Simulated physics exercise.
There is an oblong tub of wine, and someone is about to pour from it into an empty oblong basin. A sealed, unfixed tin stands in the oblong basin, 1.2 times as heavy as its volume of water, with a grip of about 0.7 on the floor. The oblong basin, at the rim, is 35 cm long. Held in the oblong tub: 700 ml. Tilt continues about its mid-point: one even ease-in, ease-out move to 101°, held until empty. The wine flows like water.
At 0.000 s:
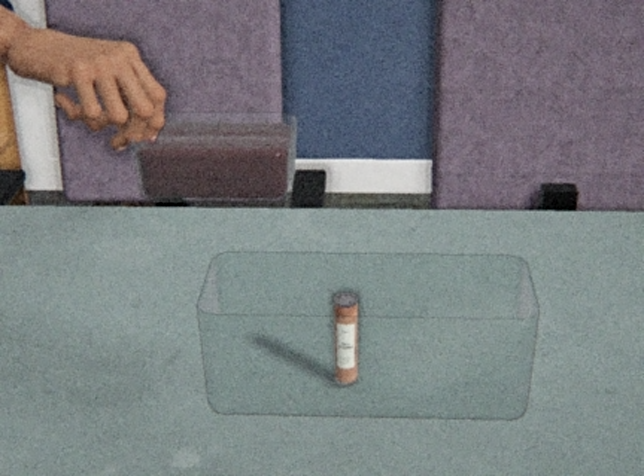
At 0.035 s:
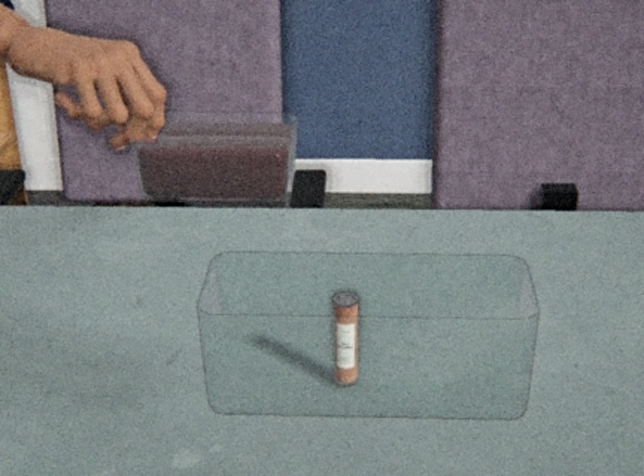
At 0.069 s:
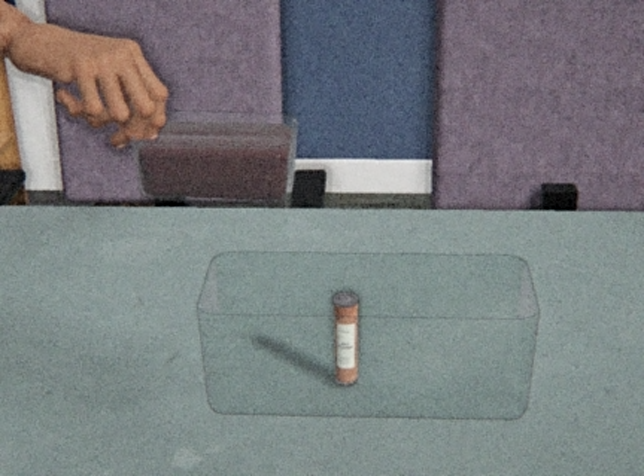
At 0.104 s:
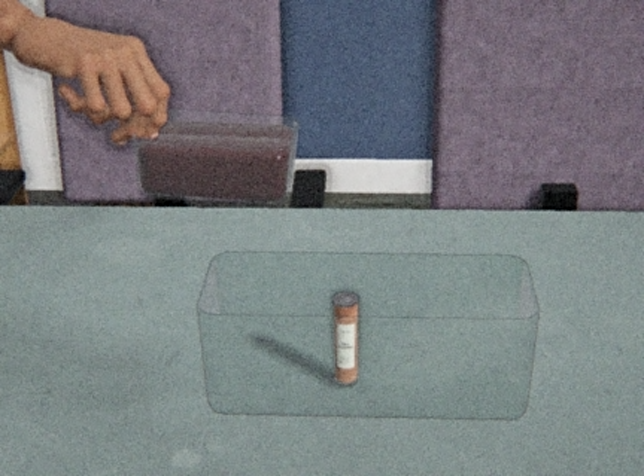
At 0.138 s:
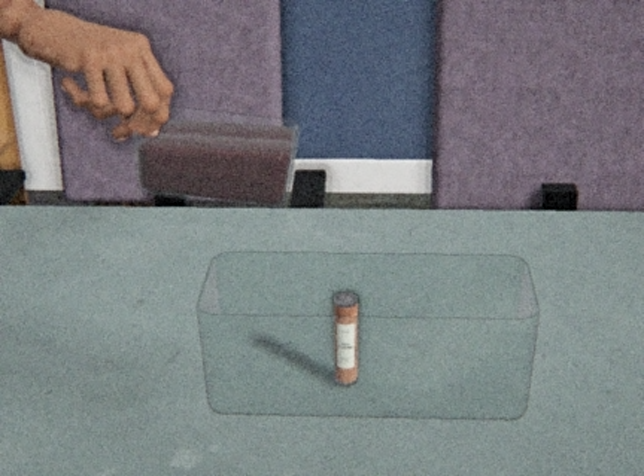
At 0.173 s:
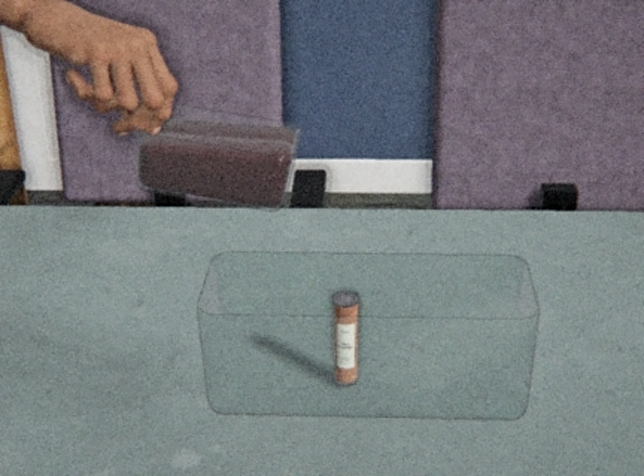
A hand slowly tilts an oblong tub of dark wine slightly down to the right.
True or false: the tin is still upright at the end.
True.
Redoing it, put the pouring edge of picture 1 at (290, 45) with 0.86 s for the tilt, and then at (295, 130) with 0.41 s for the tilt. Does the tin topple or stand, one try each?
The tin stays vertical the first time and overturns the second time.
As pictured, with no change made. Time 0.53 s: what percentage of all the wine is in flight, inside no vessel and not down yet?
48 per cent.
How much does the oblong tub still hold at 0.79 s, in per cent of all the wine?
Around 6 in a hundred is still there.
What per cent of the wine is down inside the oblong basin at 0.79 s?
Some 86 percent.
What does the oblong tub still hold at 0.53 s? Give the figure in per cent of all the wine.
I'd put it near 38 percent.
After 0.53 s the tilt is 68° and 39 per cent is still to pour; the tin stands where it began.
After 0.79 s the tilt is 99° and 6 per cent is still to pour; the tin stands where it began.
After 1.06 s the tilt is 101° and 1 per cent is still to pour; the tin stands where it began.
After 1.36 s the tilt is 101° and 0 per cent is still to pour; the tin stands where it began.
In the end the tin stands where it began.
